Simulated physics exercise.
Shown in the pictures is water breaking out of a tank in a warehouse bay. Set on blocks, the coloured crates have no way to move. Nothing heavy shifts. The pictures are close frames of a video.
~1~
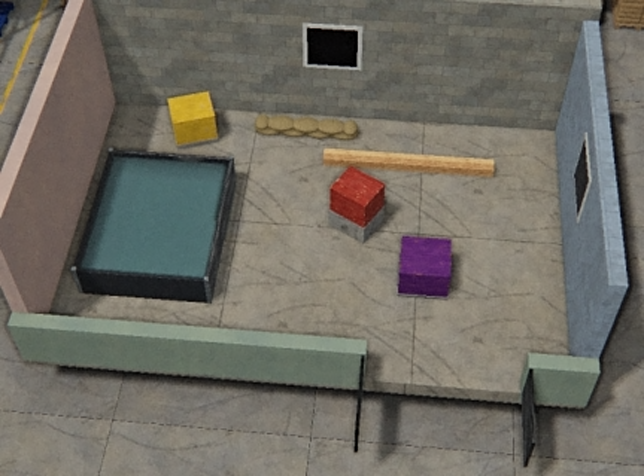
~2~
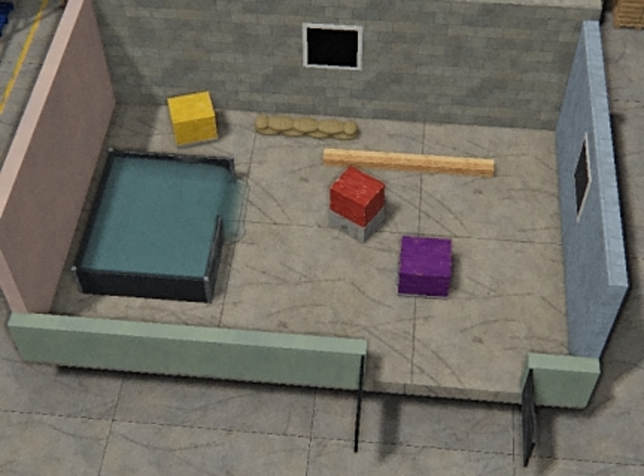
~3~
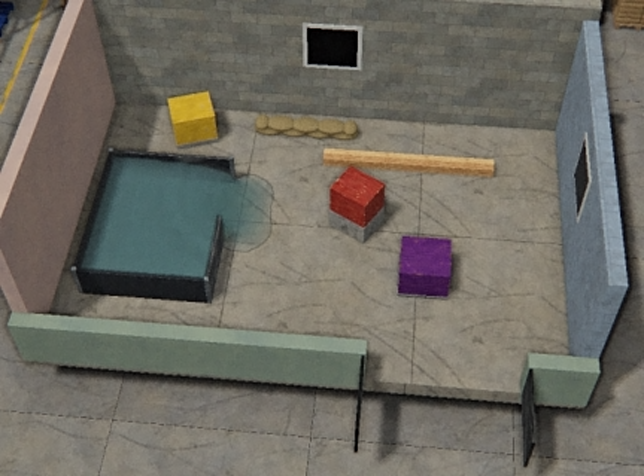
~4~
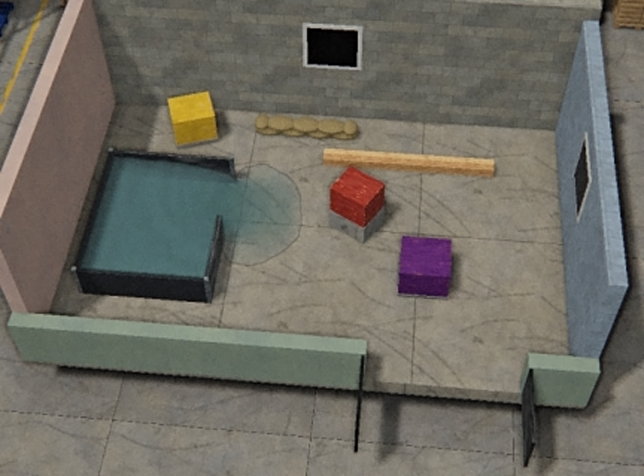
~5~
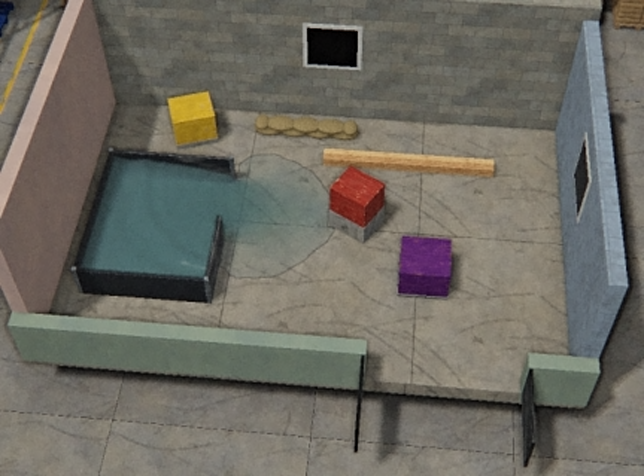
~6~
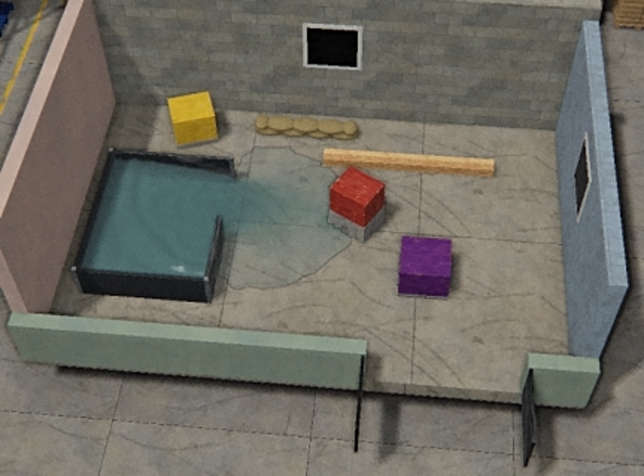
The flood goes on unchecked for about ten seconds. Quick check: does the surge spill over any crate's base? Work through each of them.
Result: Purple crate wet, red crate dry, yellow crate dry.
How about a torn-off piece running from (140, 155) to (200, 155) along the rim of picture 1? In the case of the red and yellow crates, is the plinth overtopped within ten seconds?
Red: Not reached; yellow: Overtopped.
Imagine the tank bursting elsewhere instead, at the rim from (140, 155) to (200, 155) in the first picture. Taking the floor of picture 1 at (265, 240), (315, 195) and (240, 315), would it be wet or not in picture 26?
Taken in turn, that's not reached, reached, and finally not reached.
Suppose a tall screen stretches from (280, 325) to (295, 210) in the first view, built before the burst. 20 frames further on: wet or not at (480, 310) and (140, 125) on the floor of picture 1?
Untouched, untouched.
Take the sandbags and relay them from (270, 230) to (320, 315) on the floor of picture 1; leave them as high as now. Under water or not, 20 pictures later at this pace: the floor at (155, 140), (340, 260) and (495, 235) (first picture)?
The three spots come out unflooded, soaked and soaked, in that sequence.
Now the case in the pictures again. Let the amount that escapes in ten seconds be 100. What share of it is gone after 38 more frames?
It comes to around 50 per cent.
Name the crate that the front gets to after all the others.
The crate marked yellow.
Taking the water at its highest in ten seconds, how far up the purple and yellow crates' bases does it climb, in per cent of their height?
Peak levels: Approx. 300 % then 50 %.
A moment on, water covers 20 % of the floor; the purple crate water round its plinth, the red crate water round its plinth, the yellow crate not reached.
Next, water covers 35 % of the floor; the purple crate water round its plinth, the red crate water round its plinth, the yellow crate not reached.
Then, water covers 55 % of the floor; the purple crate water round its plinth, the red crate water round its plinth, the yellow crate water round its plinth.
Later, water covers 75 % of the floor; the purple crate water round its plinth, the red crate water round its plinth, the yellow crate water round its plinth.
In the end, water covers 90 % of the floor; the purple crate was topped, the red crate stayed above the water, the yellow crate stayed above the water.
